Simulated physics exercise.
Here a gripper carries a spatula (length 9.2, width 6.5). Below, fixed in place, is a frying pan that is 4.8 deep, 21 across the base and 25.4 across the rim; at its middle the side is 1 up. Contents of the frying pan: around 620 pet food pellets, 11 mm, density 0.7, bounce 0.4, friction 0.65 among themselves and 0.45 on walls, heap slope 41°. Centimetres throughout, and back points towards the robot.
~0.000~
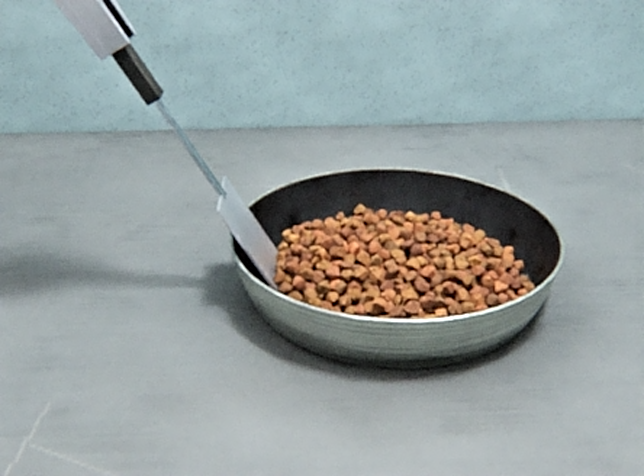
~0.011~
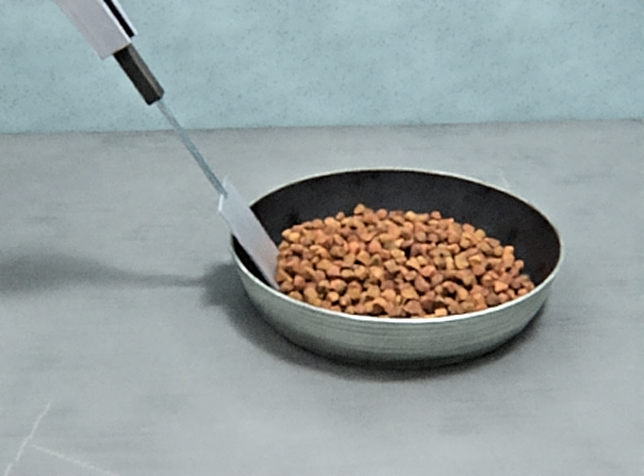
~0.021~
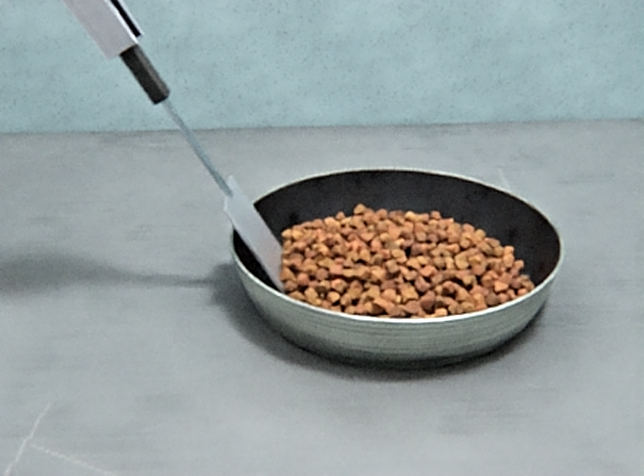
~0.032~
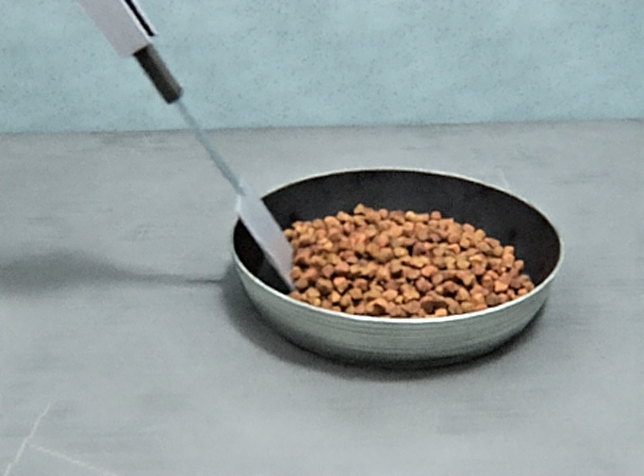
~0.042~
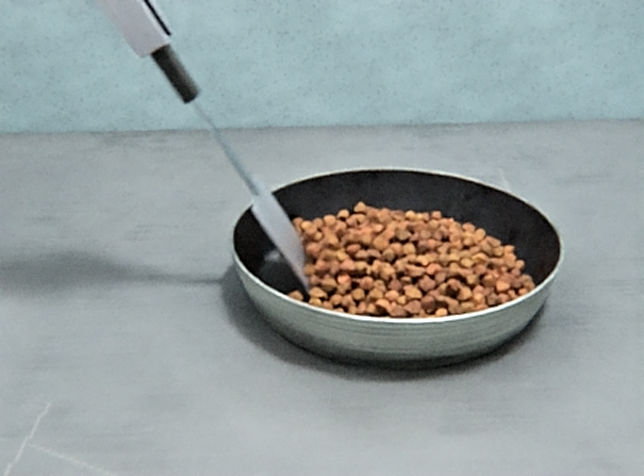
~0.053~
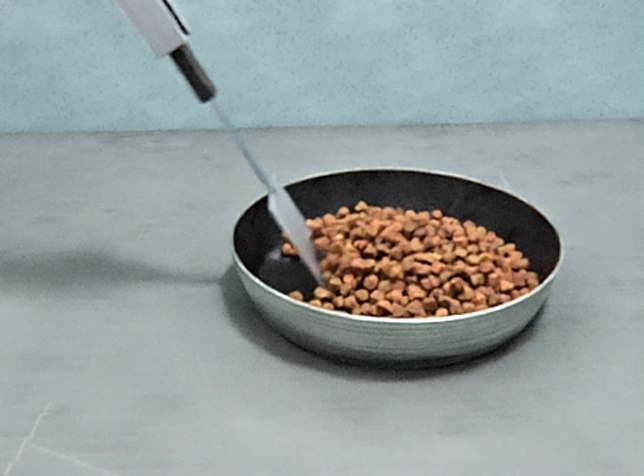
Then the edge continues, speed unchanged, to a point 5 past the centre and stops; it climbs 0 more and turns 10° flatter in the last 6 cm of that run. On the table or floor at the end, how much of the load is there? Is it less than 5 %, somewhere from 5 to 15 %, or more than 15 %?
It is less than 5 %.
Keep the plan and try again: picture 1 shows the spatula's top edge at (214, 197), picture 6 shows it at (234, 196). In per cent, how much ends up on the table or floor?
About 0 per cent.
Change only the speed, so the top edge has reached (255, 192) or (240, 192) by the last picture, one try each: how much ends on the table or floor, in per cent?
First try around 0 %, second try around 0 %.
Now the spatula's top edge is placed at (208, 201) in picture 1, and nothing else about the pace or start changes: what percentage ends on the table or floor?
Spill: Approx. 0 per cent.
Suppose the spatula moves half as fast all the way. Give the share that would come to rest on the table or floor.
It would be near 0 per cent.
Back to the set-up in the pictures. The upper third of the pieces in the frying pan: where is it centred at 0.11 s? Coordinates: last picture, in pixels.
Centre: Approx. (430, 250) in the last view.
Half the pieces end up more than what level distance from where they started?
Distance: Near 3 cm.
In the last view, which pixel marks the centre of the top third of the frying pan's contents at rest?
You'll find it at about (496, 250).
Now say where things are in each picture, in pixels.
In the first picture, spatula top edge at (221, 193), sloping 61°; upper third of the load around (388, 260), from x 275 to 530, top at y 210; 622 in the frying pan.
In the second picture, spatula top edge at (222, 193), sloping 61°; upper third of the load around (388, 260), from x 275 to 530, top at y 210.
In the third picture, spatula top edge at (228, 192), sloping 61°; upper third of the load around (388, 258), from x 275 to 530, top at y 210.
In the fourth picture, spatula top edge at (240, 192), sloping 61°; upper third of the load around (386, 257), from x 275 to 530, top at y 210.
In the fifth picture, spatula top edge at (256, 192), sloping 61°; upper third of the load around (388, 253), from x 275 to 530, top at y 210.
In the sixth picture, spatula top edge at (272, 191), sloping 61°; upper third of the load around (395, 251), from x 275 to 530, top at y 210; 622 in the frying pan.
By 0.08 s, sloping 61°, highest piece 7 above the table; 622 in the frying pan.
By 0.11 s, sloping 57°, highest piece 7 above the table; 622 in the frying pan.
By 0.32 s, sloping 51°, highest piece 6 above the table; 618 in the frying pan, 2 on the table or floor, 2 on the blade or in flight.
By 1.37 s, sloping 51°, highest piece 6 above the table; 617 in the frying pan, 5 on the table or floor.
Final count, 617 in the frying pan, 5 on the table or floor. That is 1 % on the table or floor.
